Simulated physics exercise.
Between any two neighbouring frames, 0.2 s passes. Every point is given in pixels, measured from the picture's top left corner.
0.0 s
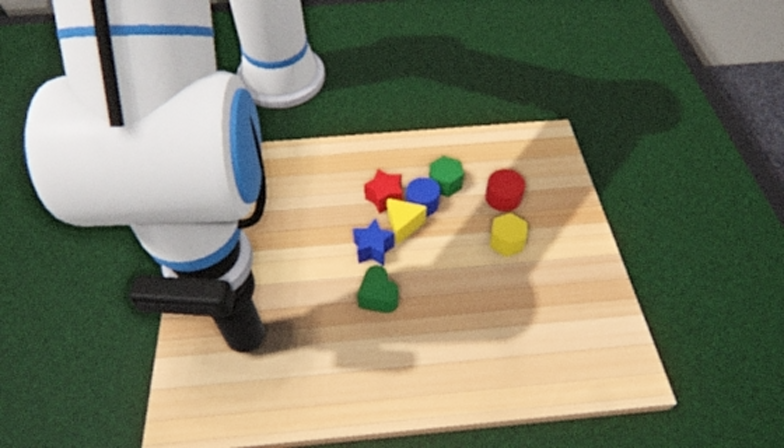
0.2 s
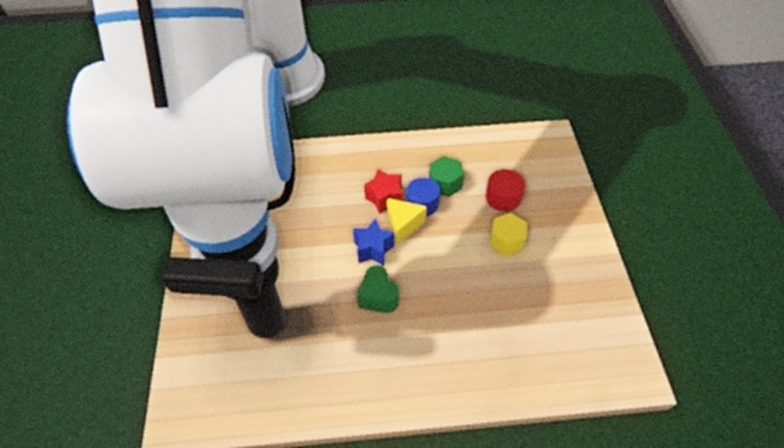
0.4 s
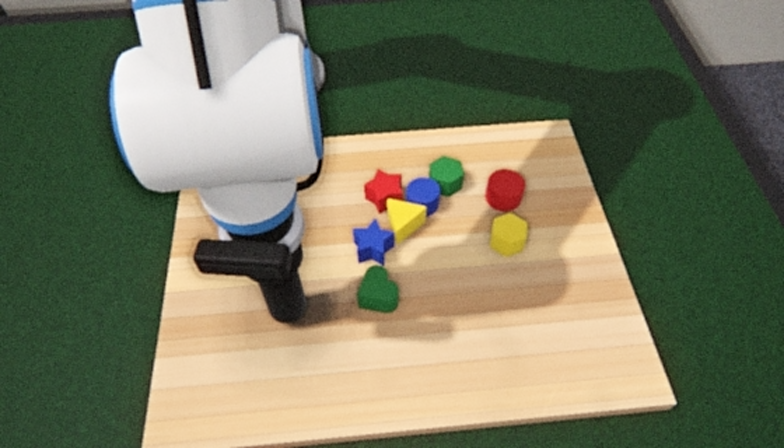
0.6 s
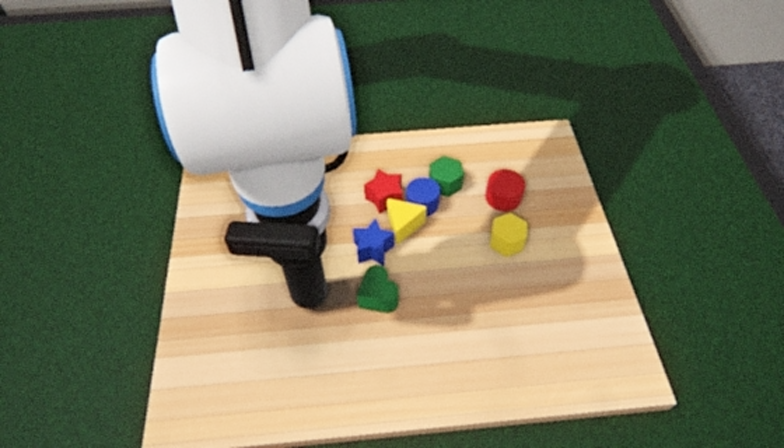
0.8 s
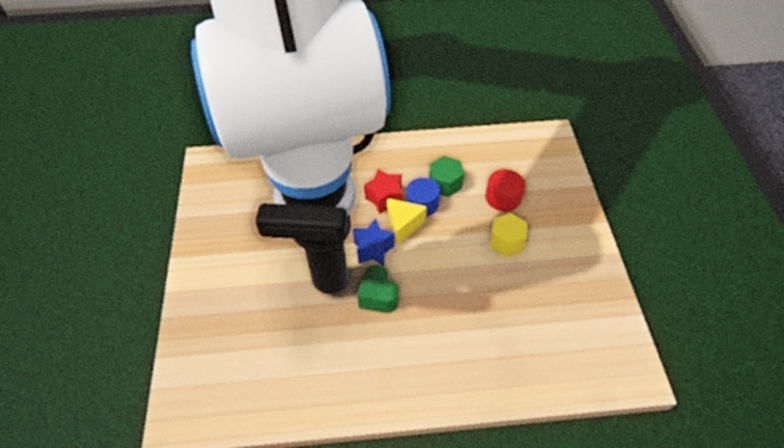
On a wooden board over green cloth, a white robot arm moving its black rod right and upward past still coloured blocks.
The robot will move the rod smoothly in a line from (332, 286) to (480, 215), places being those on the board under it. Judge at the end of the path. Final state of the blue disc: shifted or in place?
It is no longer where it was.
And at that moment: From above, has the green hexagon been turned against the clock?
It seems not.
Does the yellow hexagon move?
Short answer: No.
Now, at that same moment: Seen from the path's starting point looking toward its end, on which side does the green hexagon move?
My answer: Left.
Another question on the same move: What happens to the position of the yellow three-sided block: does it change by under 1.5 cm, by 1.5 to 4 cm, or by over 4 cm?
I reckon it covers more than 4 cm.
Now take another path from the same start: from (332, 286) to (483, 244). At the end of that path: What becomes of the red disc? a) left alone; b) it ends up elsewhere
My pick is a.
On the path given first. One third of the way, rod at (384, 254); blue star at (397, 222), turned 20° clockwise; green heart block at (385, 283), turned 30° clockwise; yellow three-sided block at (420, 205), turned 15° anticlockwise; blue disc at (427, 182); green hexagon at (449, 164), turned 20° clockwise.
Two thirds of the way, rod at (435, 230); blue star at (428, 198), turned 15° anticlockwise; green heart block at (385, 283), turned 30° clockwise; yellow three-sided block at (456, 183), turned 40° anticlockwise; blue disc at (428, 169); green hexagon at (454, 155), turned 35° clockwise.
At the end, rod at (481, 207); blue star at (432, 194), turned 50° anticlockwise; green heart block at (385, 283), turned 30° clockwise; yellow three-sided block at (468, 176), turned 70° anticlockwise; blue disc at (427, 168); green hexagon at (453, 153), turned 35° clockwise; yellow hexagon not moved.
